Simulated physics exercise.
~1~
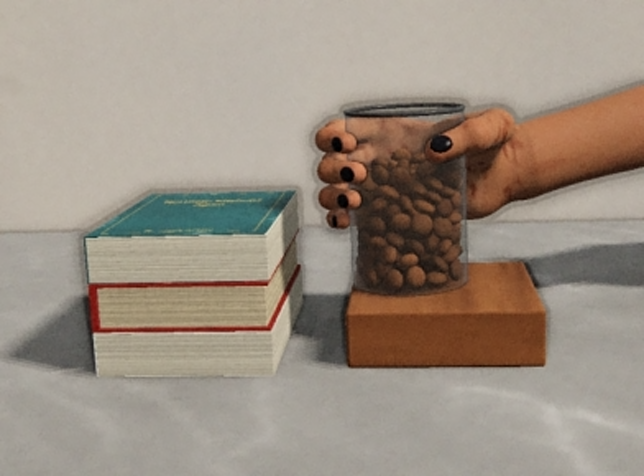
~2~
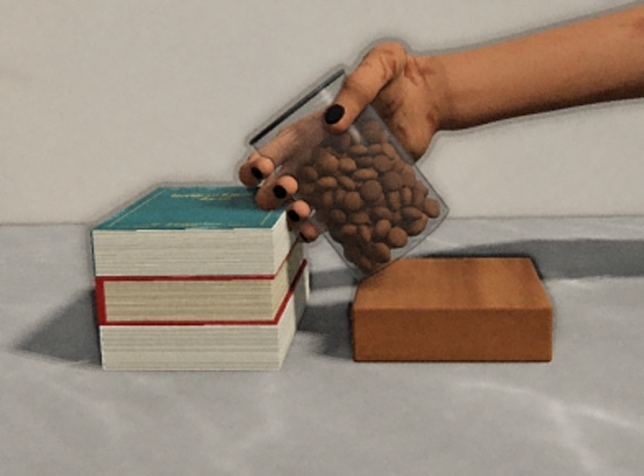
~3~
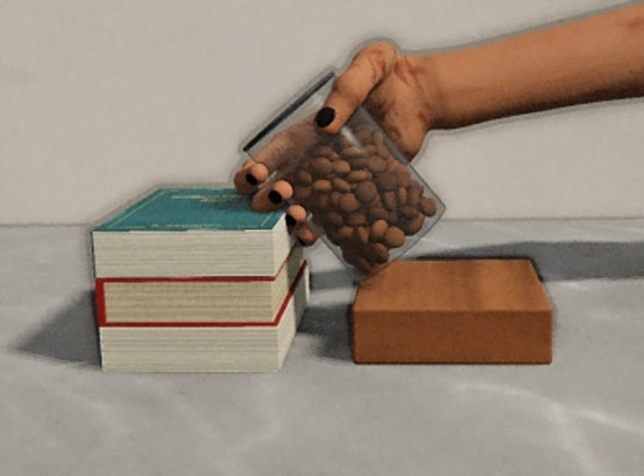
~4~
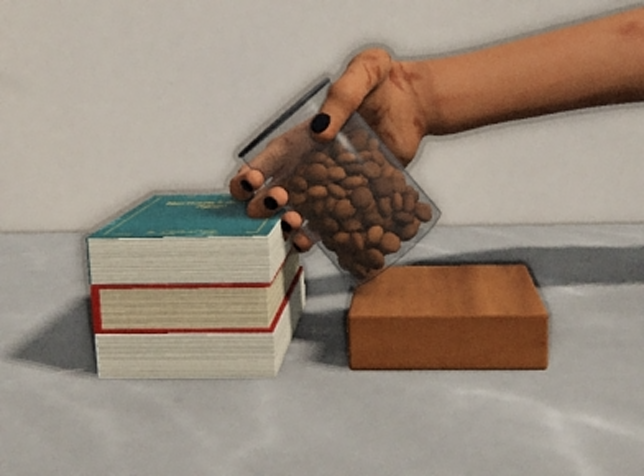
Clear tub of brown pebble-like pieces standing on a wooden block, then being tilted left by a hand towards stacked books, contents staying inside.
